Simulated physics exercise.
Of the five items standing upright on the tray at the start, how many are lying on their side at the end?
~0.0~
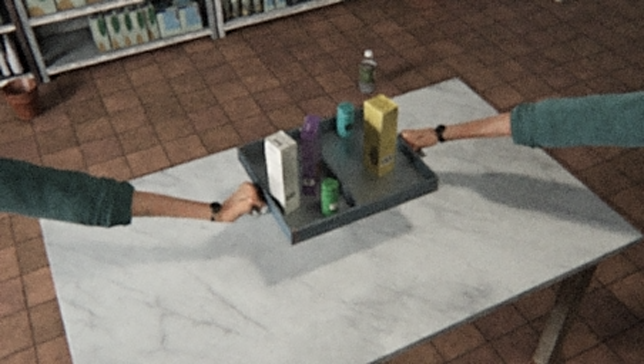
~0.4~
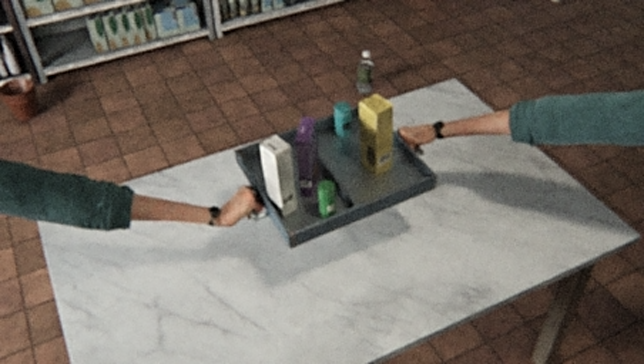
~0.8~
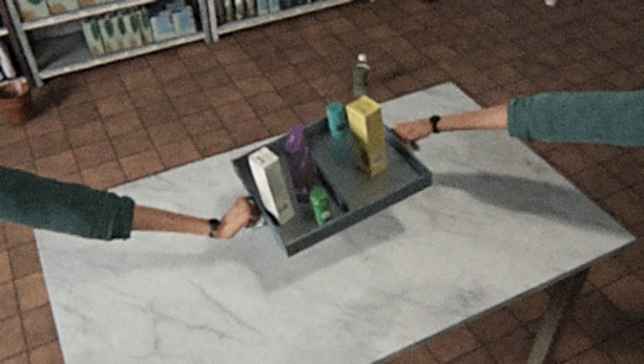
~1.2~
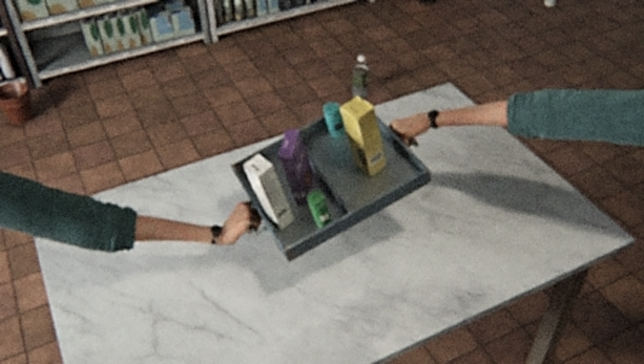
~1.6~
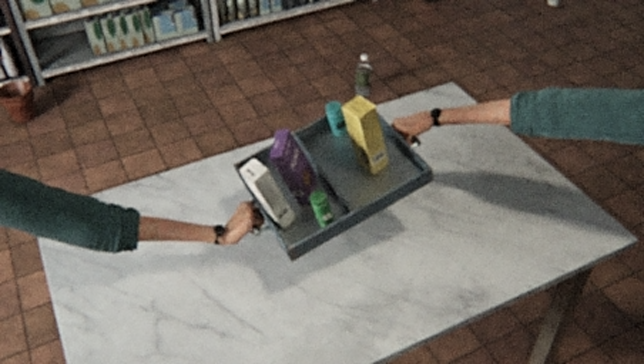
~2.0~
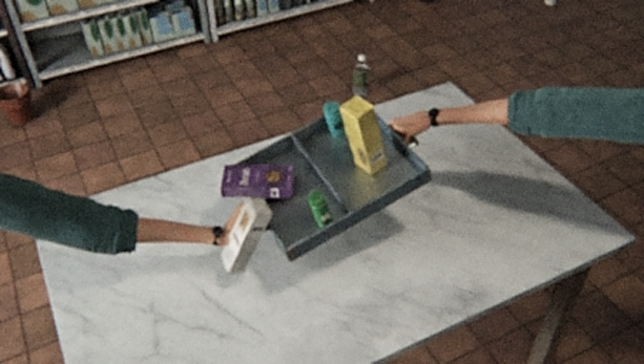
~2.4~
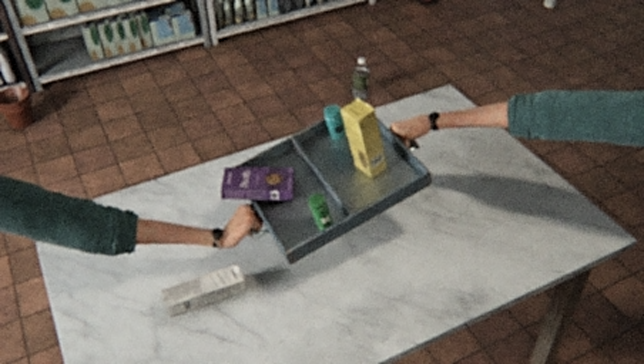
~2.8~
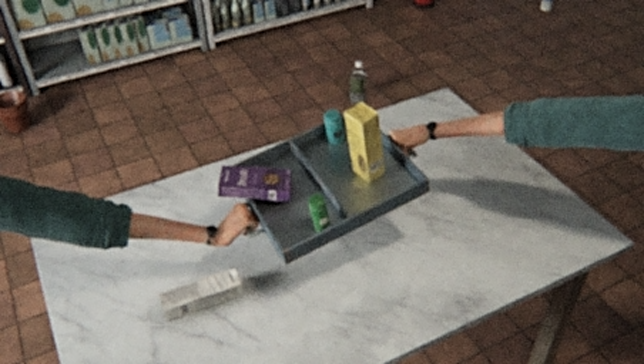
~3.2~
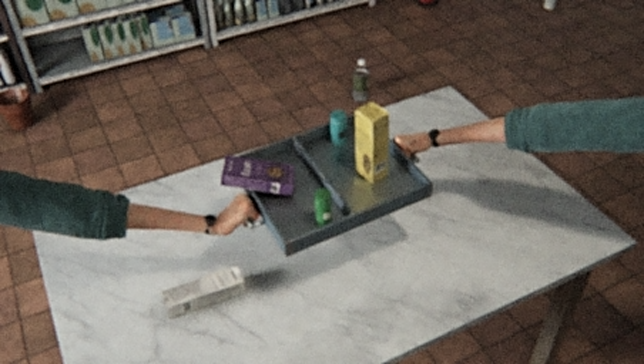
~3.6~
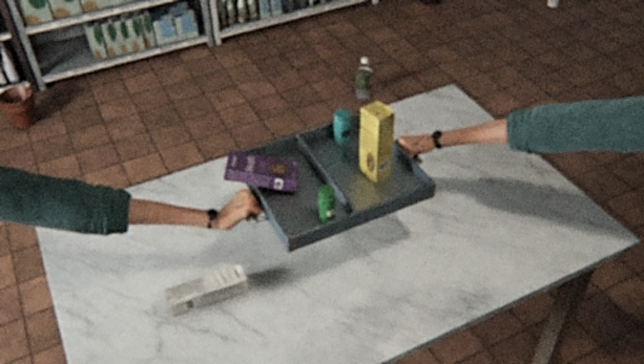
Two of them are lying on their side at the end, the white carton on the table and the purple packet on the tray.
